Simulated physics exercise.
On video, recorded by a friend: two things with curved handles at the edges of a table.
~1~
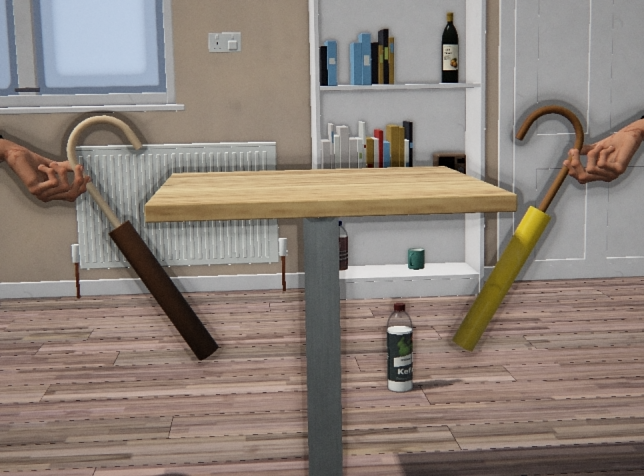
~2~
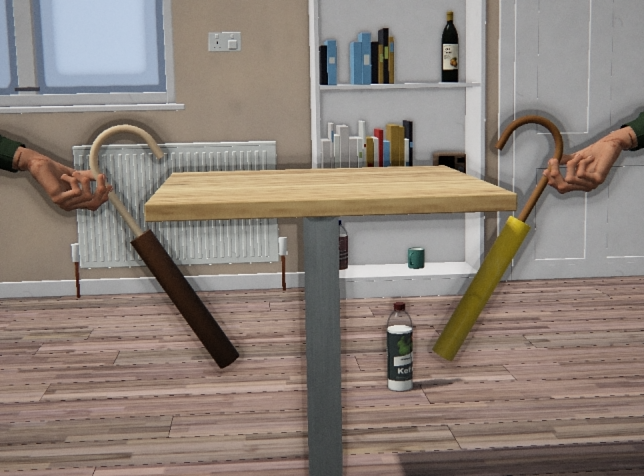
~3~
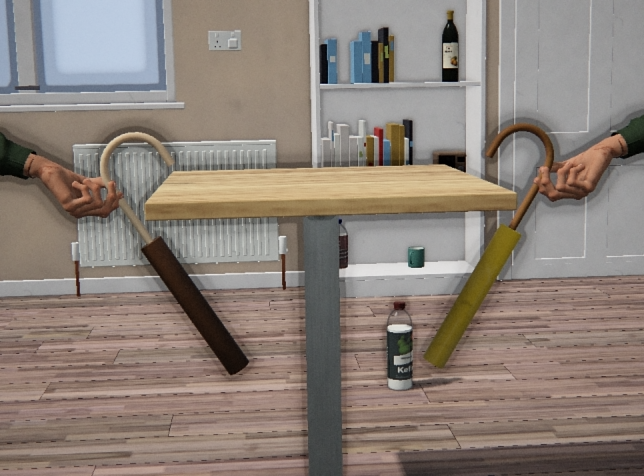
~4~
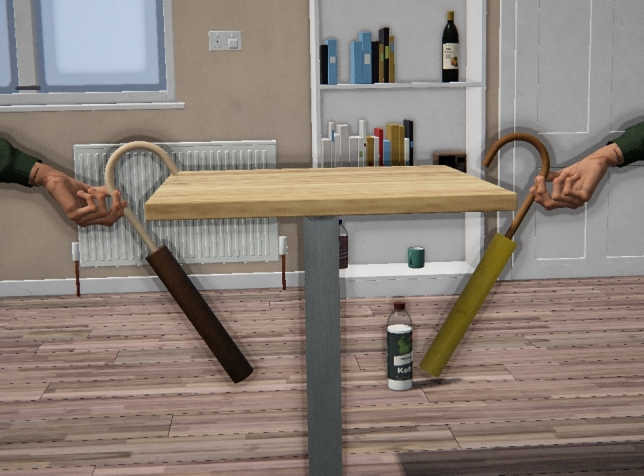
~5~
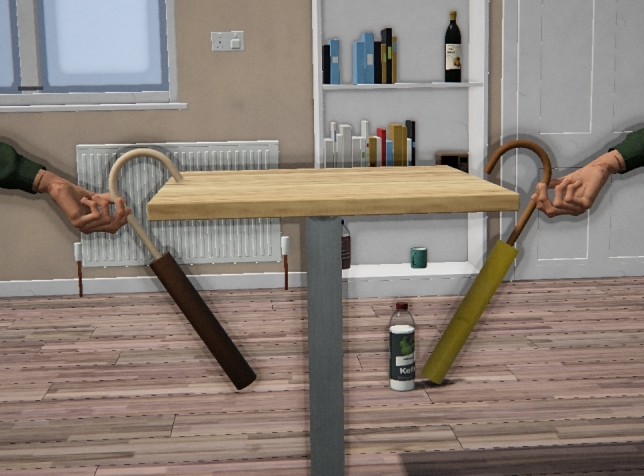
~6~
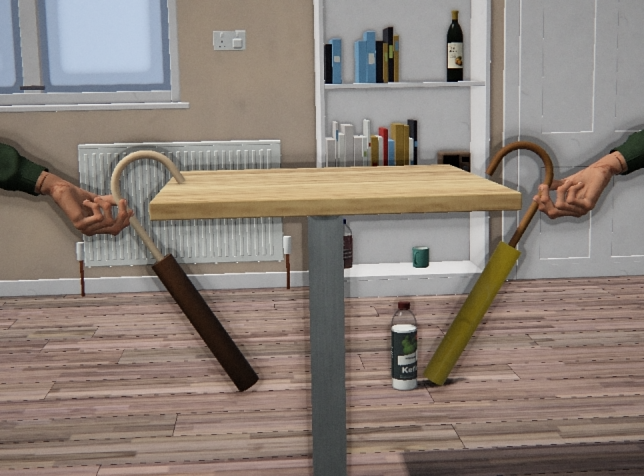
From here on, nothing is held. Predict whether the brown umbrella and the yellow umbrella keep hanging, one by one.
Brown umbrella - yes, it keeps hanging. Yellow umbrella - no, it falls.
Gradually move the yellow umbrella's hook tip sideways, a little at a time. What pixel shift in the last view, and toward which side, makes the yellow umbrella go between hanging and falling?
Going left, a shift of 8 pixels.
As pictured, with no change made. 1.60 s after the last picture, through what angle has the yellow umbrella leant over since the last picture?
Roughly 60 degrees.
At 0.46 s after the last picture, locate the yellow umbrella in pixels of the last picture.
Roughly at (551, 417).
Then, 0.46 s later than the last frame, brown umbrella at rest near (197, 269); yellow umbrella dropping near (551, 417).
Then, 1.60 s later than the last frame, brown umbrella at rest near (197, 269); yellow umbrella fallen.
When it is over, the brown umbrella hangs from the table, near (198, 268); the yellow umbrella slips off.
